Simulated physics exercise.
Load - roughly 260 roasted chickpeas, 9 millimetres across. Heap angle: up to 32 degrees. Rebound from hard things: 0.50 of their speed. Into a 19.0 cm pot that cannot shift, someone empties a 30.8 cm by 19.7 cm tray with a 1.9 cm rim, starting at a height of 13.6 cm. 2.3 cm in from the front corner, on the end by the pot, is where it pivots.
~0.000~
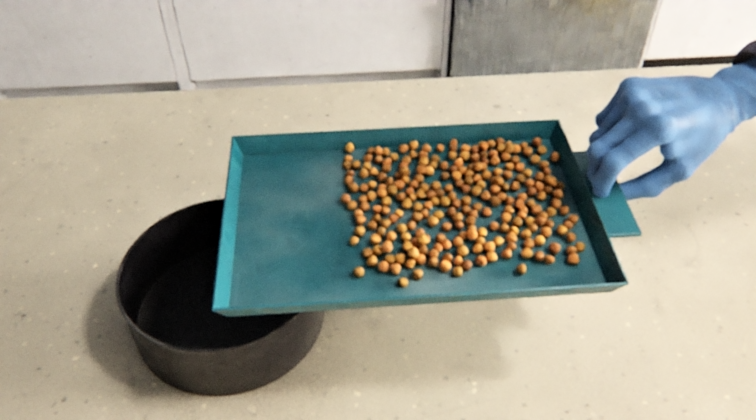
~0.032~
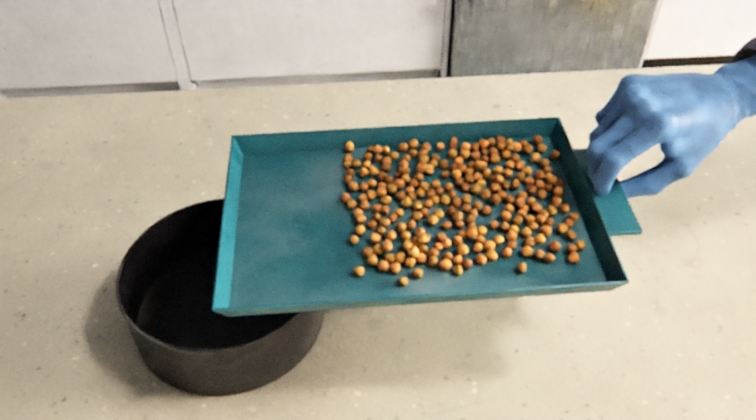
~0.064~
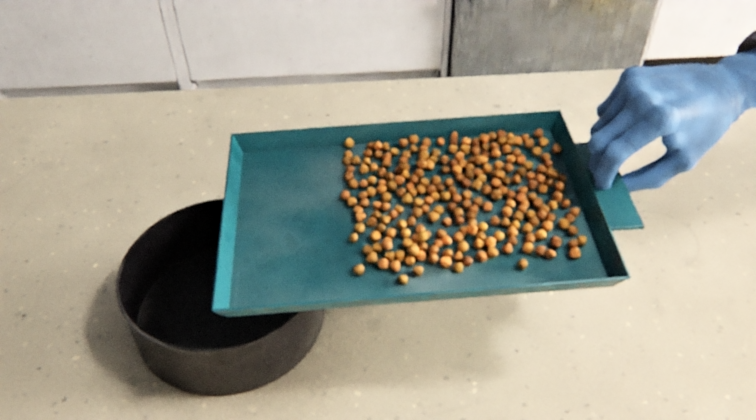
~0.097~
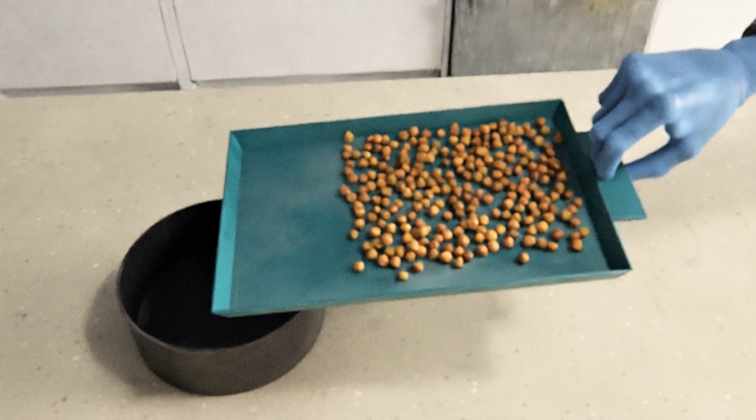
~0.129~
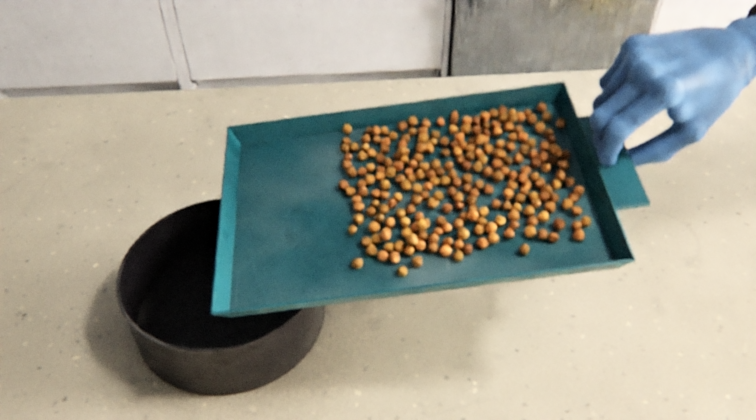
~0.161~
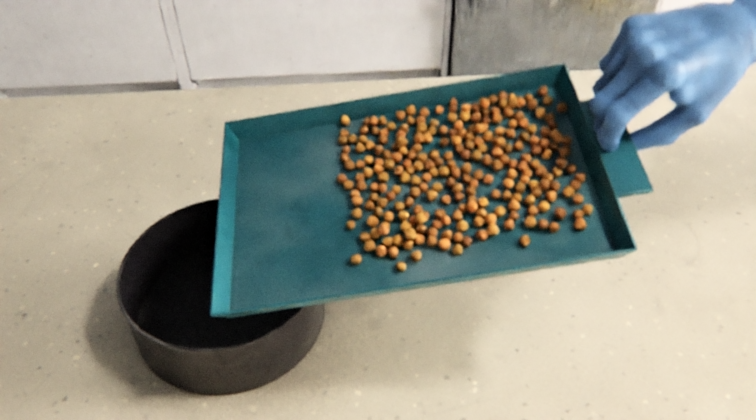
A blue-gloved hand at the right grips the handle of a teal rectangular tray above a pale speckled counter, seen from slightly above. Many small round orange-brown chickpeas lie spread over the tray's middle and right, while its left end overlaps a round black pot. The hand slowly raises the right end, slanting the tray down leftward; the chickpeas rise with it, keeping their arrangement, and the camera stays still.
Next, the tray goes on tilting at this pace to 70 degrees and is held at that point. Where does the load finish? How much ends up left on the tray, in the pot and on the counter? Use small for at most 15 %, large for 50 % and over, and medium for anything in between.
Left on the tray - small, pot - small, counter - large.
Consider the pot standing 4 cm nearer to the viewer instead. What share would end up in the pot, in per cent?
Expect something close to 30 per cent.
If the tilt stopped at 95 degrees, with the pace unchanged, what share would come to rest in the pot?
Roughly 0 %.
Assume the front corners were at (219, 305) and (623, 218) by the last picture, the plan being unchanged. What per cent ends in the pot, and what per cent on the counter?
You'd end with pot at 10 and counter at 85.
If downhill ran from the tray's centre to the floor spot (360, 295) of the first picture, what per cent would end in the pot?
My guess is roughly 0 percent.
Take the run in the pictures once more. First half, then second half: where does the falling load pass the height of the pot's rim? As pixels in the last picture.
Around (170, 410), then around (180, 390).
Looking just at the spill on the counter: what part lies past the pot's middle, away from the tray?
Share past the middle: Roughly 100 percent.
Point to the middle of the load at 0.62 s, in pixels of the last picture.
(265, 262), roughly.
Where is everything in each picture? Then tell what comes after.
Tray tilt 0 degrees, front corners at (224, 301) and (615, 276); middle of the pieces at (456, 203); pot at (220, 267), in the first frame.
Tray tilt 0 degrees, front corners at (224, 301) and (616, 275); middle of the pieces at (456, 202), in the second frame.
Tray tilt 2 degrees, front corners at (223, 301) and (617, 270); middle of the pieces at (457, 198), in the third frame.
Tray tilt 4 degrees, front corners at (223, 302) and (619, 263), lowest corner left front; middle of the pieces at (457, 191), in the fourth frame.
Tray tilt 7 degrees, front corners at (222, 303) and (621, 253), lowest corner left front; middle of the pieces at (457, 182), in the fifth frame.
Tray tilt 11 degrees, front corners at (221, 305) and (623, 242), lowest corner left front; middle of the pieces at (456, 172); pot at (220, 266). Its pace works out near 110 degrees a second, in the sixth frame.
Then, at 0.43 s, tilt 40 degrees; the tray holds 100 %, the pot 0 %.
Then, at 0.62 s, tilt 60 degrees; the tray holds 100 %, the pot 0 %.
After 0.92 s, tilt 70 degrees; the tray holds 10 %, the pot 0 %.
At rest (1.7 s), tray 10 %, pot 0 %, counter 90 %.
